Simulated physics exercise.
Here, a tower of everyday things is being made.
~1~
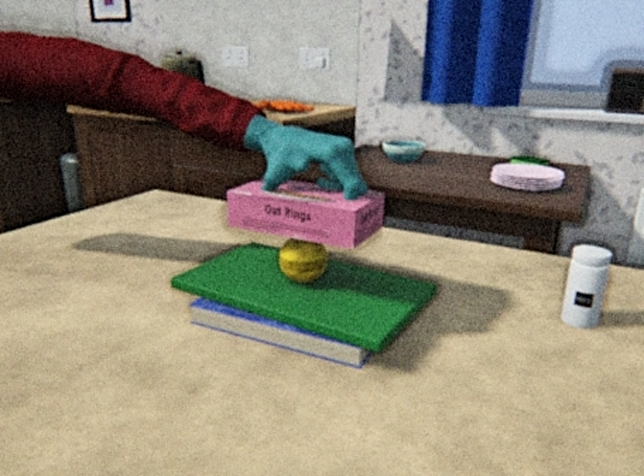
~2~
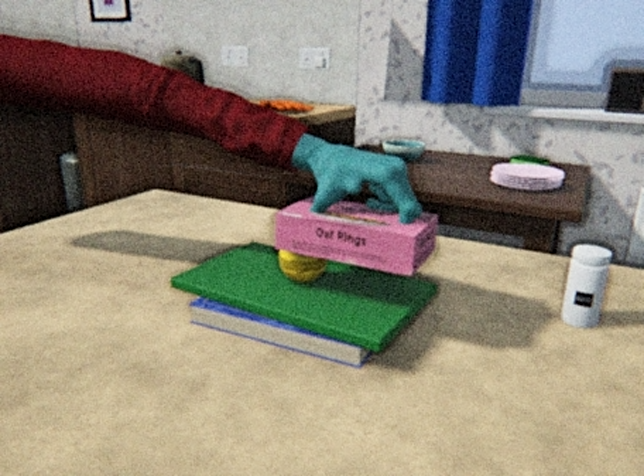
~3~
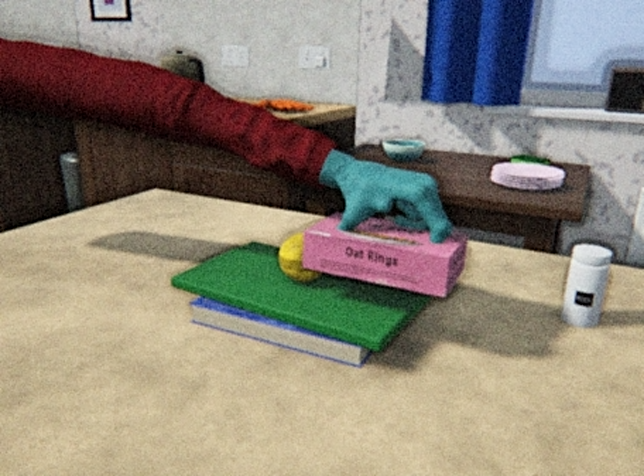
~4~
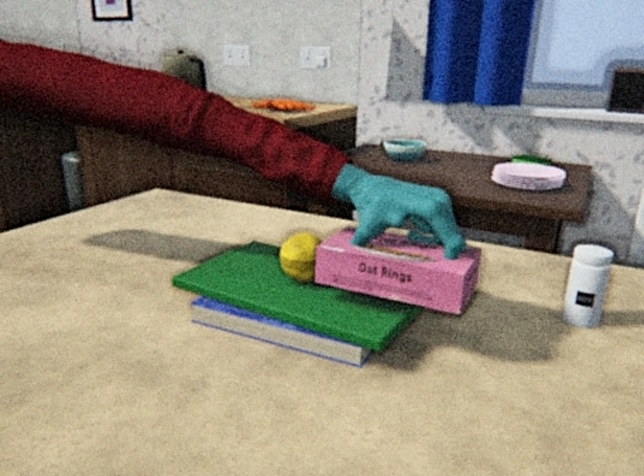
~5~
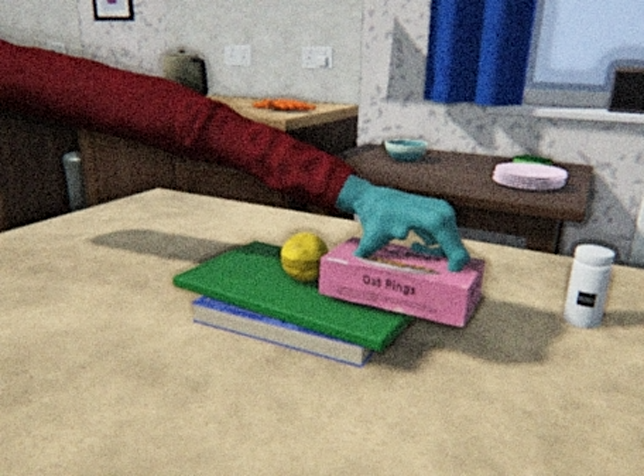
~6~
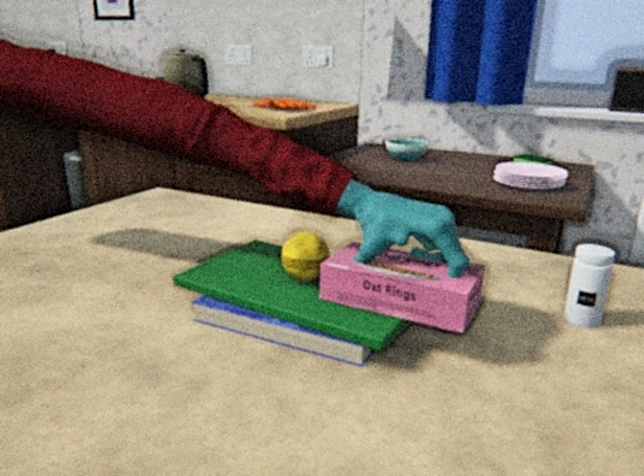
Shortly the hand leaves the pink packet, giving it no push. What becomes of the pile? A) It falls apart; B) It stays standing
(B) It stays standing.
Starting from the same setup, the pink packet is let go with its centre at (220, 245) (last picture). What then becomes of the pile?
Well, it is fine after that.
Then, 0.40 s later than the last frame, all is still.
Then, 1.30 s later than the last frame, pink packet resting near (402, 283).
When it is over, all 6 as before. End places, in pixels of the last picture, pink packet near (402, 283). The pile keeps its balance.
